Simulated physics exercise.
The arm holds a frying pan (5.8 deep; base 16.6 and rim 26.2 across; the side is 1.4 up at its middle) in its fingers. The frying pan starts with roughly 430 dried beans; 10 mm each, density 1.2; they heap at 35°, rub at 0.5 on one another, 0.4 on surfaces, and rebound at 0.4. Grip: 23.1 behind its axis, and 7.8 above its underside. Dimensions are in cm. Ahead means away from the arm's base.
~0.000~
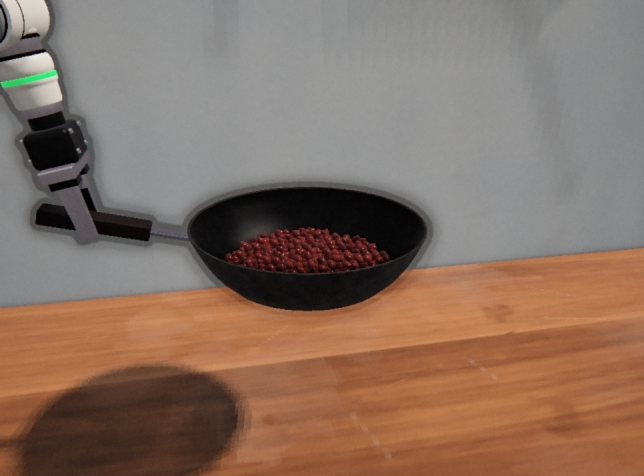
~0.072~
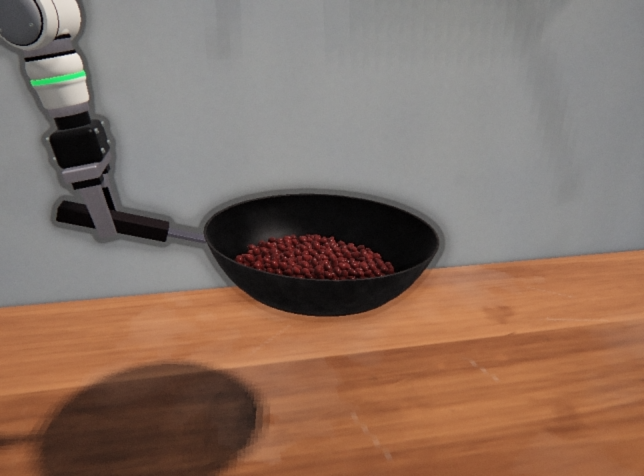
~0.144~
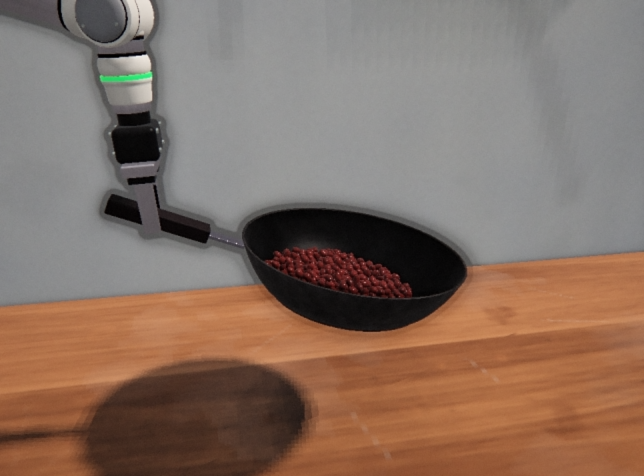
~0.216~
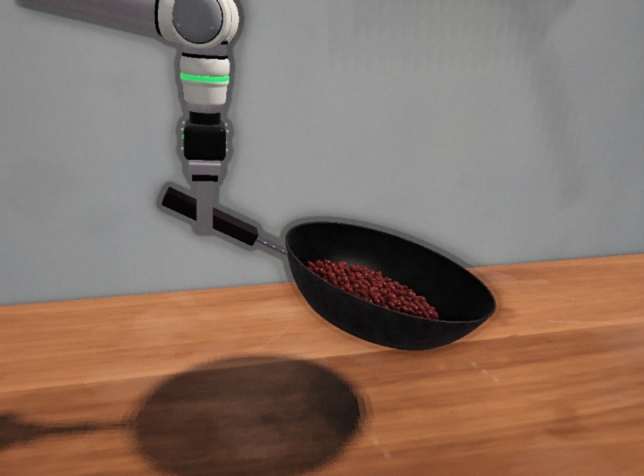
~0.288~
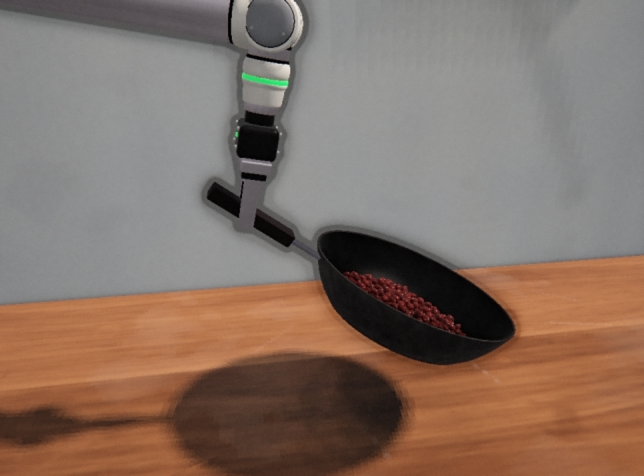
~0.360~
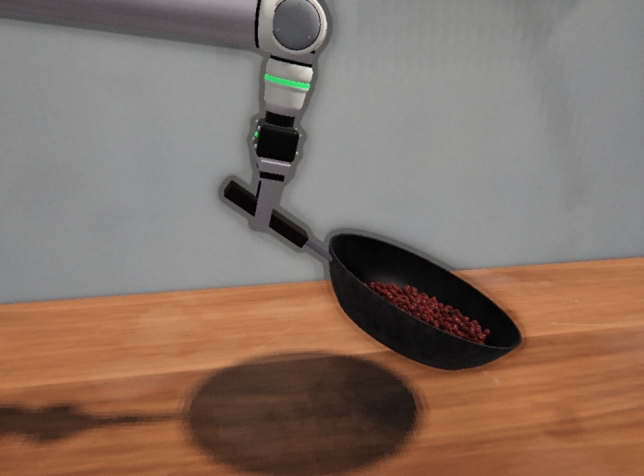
A robot arm moves a black pan of red beans right while tilting it forward.
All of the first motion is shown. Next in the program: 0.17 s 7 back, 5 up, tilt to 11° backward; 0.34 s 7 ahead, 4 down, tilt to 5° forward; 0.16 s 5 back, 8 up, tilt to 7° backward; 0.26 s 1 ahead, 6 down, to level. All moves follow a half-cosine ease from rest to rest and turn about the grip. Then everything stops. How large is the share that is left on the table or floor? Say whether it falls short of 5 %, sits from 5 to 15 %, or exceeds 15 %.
It sits from 5 to 15 %.
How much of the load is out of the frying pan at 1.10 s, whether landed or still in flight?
I'd put it at about 4 in a hundred.
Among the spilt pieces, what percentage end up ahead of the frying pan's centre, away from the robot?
About 80 %.
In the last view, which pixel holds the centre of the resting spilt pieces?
(532, 381).
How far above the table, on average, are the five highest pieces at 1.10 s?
Close to 47 cm.
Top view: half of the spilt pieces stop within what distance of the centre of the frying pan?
Roughly 24 cm.
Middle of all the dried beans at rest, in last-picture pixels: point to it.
(389, 236).
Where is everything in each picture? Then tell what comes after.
The frying pan middle at (308, 247), level; upper third of the load around (303, 258), from x 230 to 385, top at y 230; 427 in the frying pan, in the first frame.
The frying pan middle at (321, 254), tilted 2° forward; upper third of the load around (297, 265), from x 240 to 390, top at y 240, in the second frame.
The frying pan middle at (350, 269), tilted 8° forward; upper third of the load around (301, 277), from x 265 to 410, top at y 250, in the third frame.
The frying pan middle at (382, 287), tilted 16° forward; upper third of the load around (332, 289), from x 300 to 435, top at y 265, in the fourth frame.
The frying pan middle at (405, 300), tilted 22° forward; upper third of the load around (362, 301), from x 330 to 460, top at y 275, in the fifth frame.
The frying pan middle at (413, 305), tilted 24° forward; upper third of the load around (390, 309), from x 360 to 485, top at y 285; 427 in the frying pan, in the sixth frame.
After 0.73 s, level, highest piece 55 above the table; 108 in the frying pan, 319 in flight or on a rim.
After 1.10 s, tilted 6° backward, highest piece 48 above the table; 410 in the frying pan, 17 in flight or on a rim.
After 1.49 s, level, highest piece 29 above the table; 382 in the frying pan, 13 on the table or floor, 32 in flight or on a rim.
After 2.54 s, level, highest piece 29 above the table; 382 in the frying pan, 45 on the table or floor.
In the end, 382 in the frying pan, 45 on the table or floor. That is 11 % on the table or floor.
